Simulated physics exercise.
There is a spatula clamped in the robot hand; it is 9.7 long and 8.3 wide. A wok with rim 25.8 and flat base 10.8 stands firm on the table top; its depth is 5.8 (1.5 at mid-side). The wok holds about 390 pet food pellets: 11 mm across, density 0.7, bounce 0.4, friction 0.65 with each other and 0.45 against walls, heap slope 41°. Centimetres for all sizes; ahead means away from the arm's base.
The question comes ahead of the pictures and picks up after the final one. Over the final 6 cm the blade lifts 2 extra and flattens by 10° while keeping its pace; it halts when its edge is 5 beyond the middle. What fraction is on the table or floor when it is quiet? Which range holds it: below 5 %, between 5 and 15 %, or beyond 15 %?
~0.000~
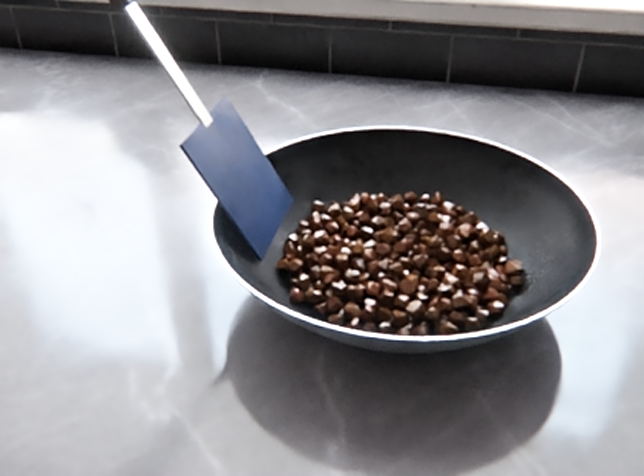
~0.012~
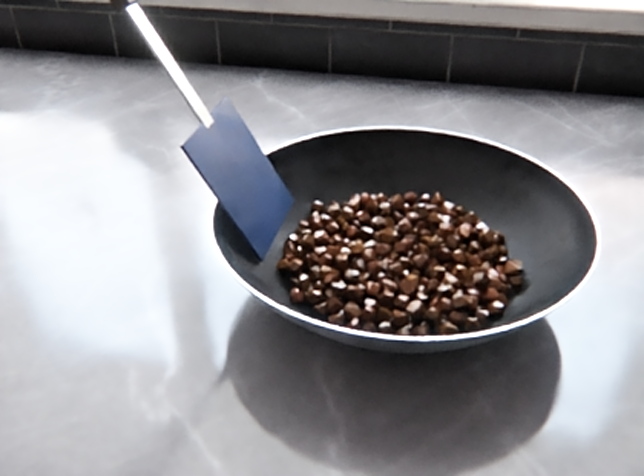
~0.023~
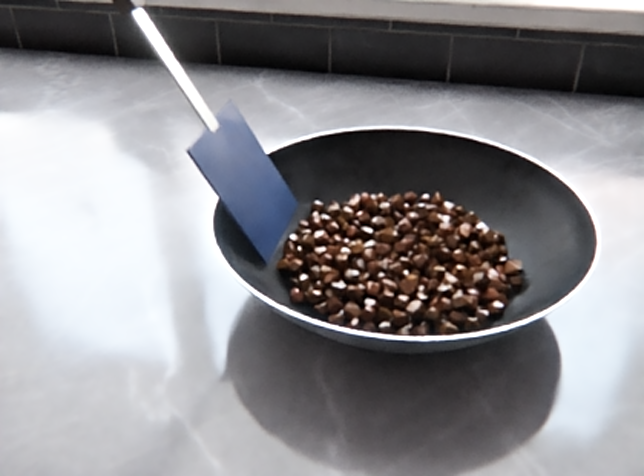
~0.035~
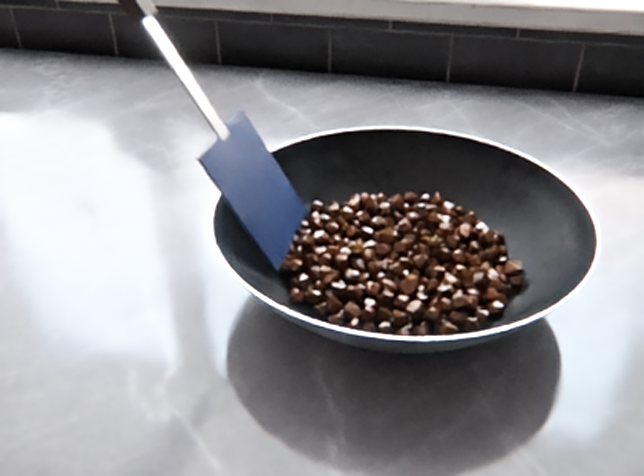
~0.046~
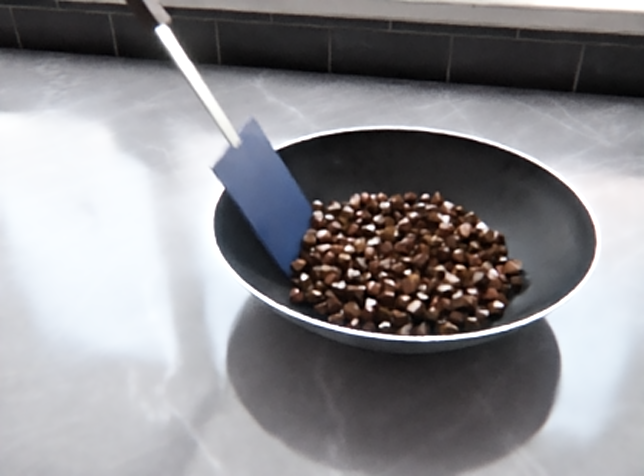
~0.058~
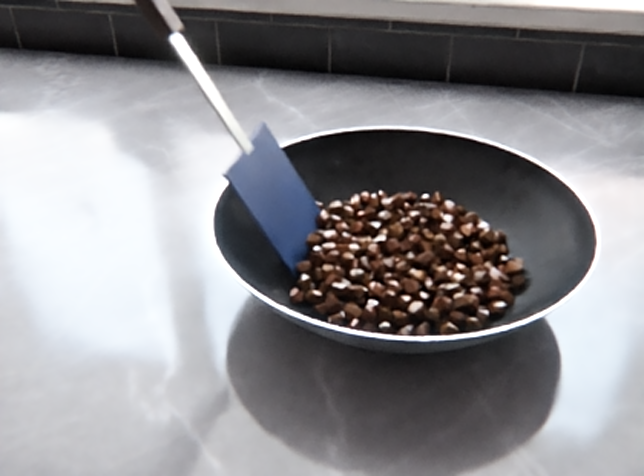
The range below 5 %.
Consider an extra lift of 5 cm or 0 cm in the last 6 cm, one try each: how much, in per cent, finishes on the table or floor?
First try about 0 %, second try about 5 %.
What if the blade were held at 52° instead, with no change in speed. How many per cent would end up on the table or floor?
5 %.
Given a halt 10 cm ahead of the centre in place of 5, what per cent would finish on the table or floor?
In that case about 50 percent ends on the table or floor.
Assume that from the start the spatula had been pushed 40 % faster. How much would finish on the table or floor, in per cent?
Then roughly 5 percent.
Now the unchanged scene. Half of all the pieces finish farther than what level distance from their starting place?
Roughly 5 centimetres.
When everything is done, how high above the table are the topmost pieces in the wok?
Roughly 6.5 centimetres.
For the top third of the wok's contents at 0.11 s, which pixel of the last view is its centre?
It sits at about (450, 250).
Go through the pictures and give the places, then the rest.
The first frame shows the spatula top edge at (204, 118), sloping 60°; upper third of the load around (386, 252), from x 285 to 515, top at y 200; 387 in the wok.
The second frame shows the spatula top edge at (205, 119), sloping 60°; upper third of the load around (386, 252), from x 285 to 515, top at y 200.
The third frame shows the spatula top edge at (210, 123), sloping 60°; upper third of the load around (386, 252), from x 285 to 515, top at y 200.
The fourth frame shows the spatula top edge at (220, 131), sloping 60°; upper third of the load around (386, 252), from x 285 to 515, top at y 200.
The fifth frame shows the spatula top edge at (233, 139), sloping 60°; upper third of the load around (386, 253), from x 295 to 515, top at y 200.
The sixth frame shows the spatula top edge at (245, 146), sloping 60°; upper third of the load around (390, 251), from x 290 to 520, top at y 200; 387 in the wok.
After 0.11 s, sloping 60°, highest piece 8 above the table; 387 in the wok.
After 0.16 s, sloping 56°, highest piece 13 above the table; 385 in the wok, 2 on the blade or in flight.
After 0.39 s, sloping 50°, highest piece 6 above the table; 379 in the wok, 8 on the table or floor.
After 1.44 s, sloping 50°, highest piece 6 above the table; 379 in the wok, 8 on the table or floor.
In the end, 379 in the wok, 8 on the table or floor. That is 2 % on the table or floor.
